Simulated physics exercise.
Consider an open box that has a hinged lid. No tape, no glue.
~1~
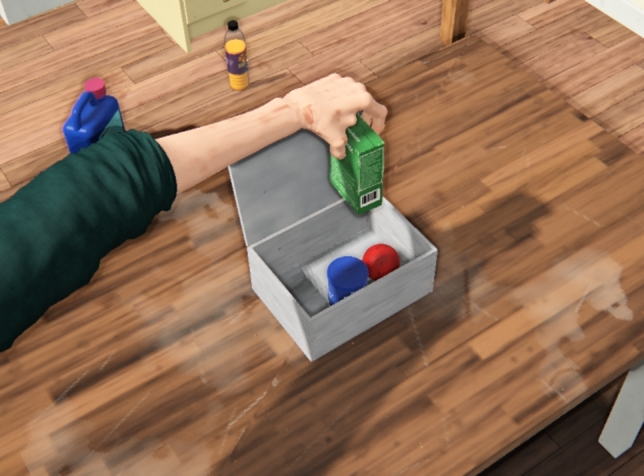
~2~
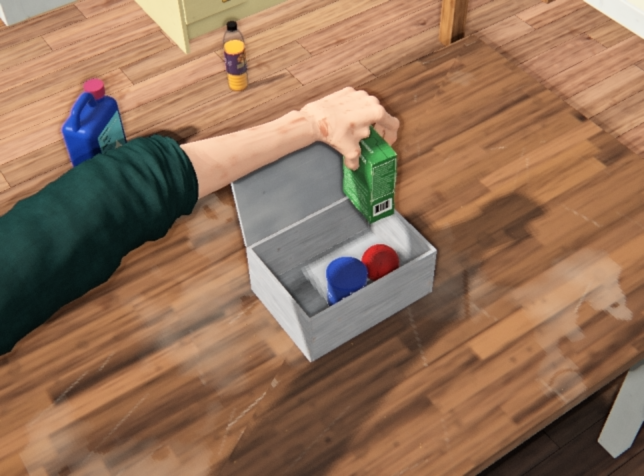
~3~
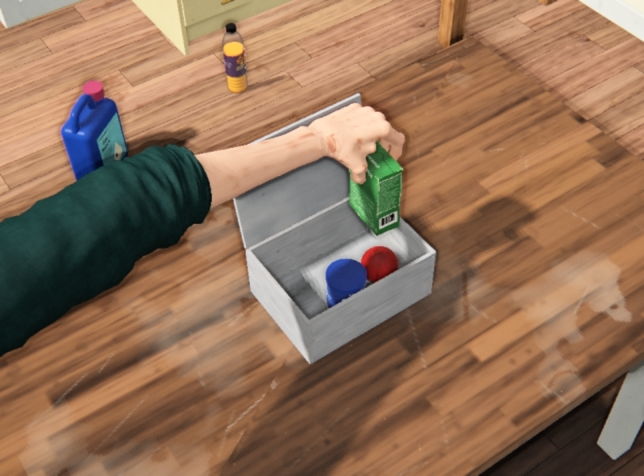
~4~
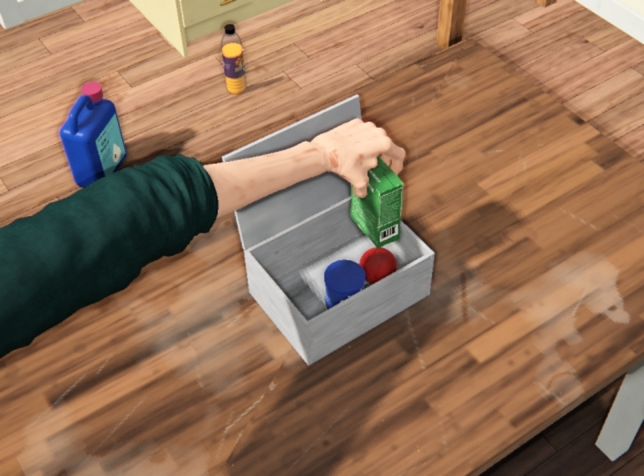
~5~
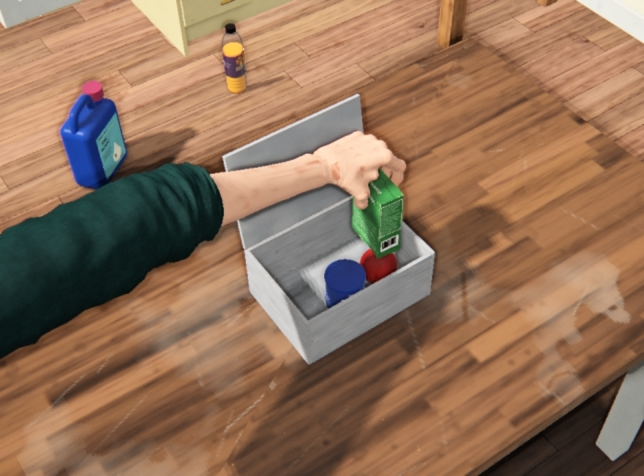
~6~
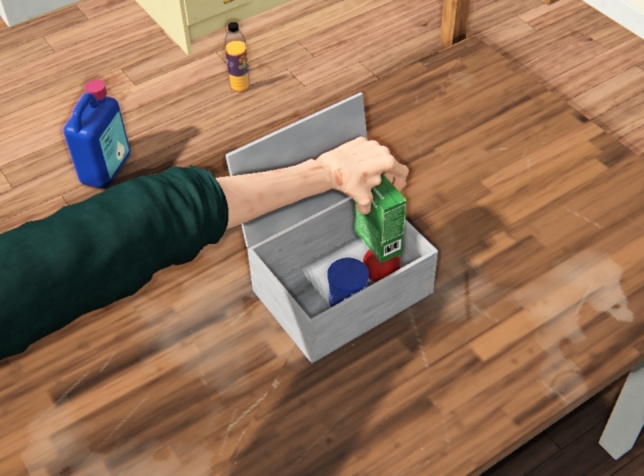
On a wooden floor, an open grey box with a hinged lid holds a blue item and a red one, while a hand in a dark green sleeve grips a green packet above it. The hand lowers the packet gradually, shifting slightly right, until it is inside the box, still held.
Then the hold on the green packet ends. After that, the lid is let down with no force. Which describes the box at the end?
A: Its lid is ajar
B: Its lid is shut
Its lid is ajar.
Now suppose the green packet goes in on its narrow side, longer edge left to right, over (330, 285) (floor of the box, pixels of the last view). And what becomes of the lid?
In that case, no gap is left.
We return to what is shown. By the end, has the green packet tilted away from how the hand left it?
Result: It leans over.
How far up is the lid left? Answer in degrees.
Near 85°.
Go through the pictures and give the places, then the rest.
The first frame shows still above its spot; green packet (356, 163).
The second frame shows still above its spot; green packet (369, 173).
The third frame shows still above its spot; green packet (375, 187).
The fourth frame shows still above its spot; green packet (376, 200).
The fifth frame shows still above its spot; green packet (377, 211).
The sixth frame shows put in, still held; green packet (380, 216).
Then, 0.30 s on from there, green packet turned 51° from how it was put near (380, 219); red ball shifted a little.
Then, 0.70 s on from there, green packet turned 45° from how it was put near (378, 224); red ball shifted about its own width.
Then, 1.20 s on from there, lid starting down; green packet turned 45° from how it was put near (380, 224); red ball shifted about its own width.
In the end, lid 87° above the rim; toppled in the box, green packet; moved from the start, red ball; blue tin unmoved. At the end, from the last picture's camera, green packet near (380, 224).
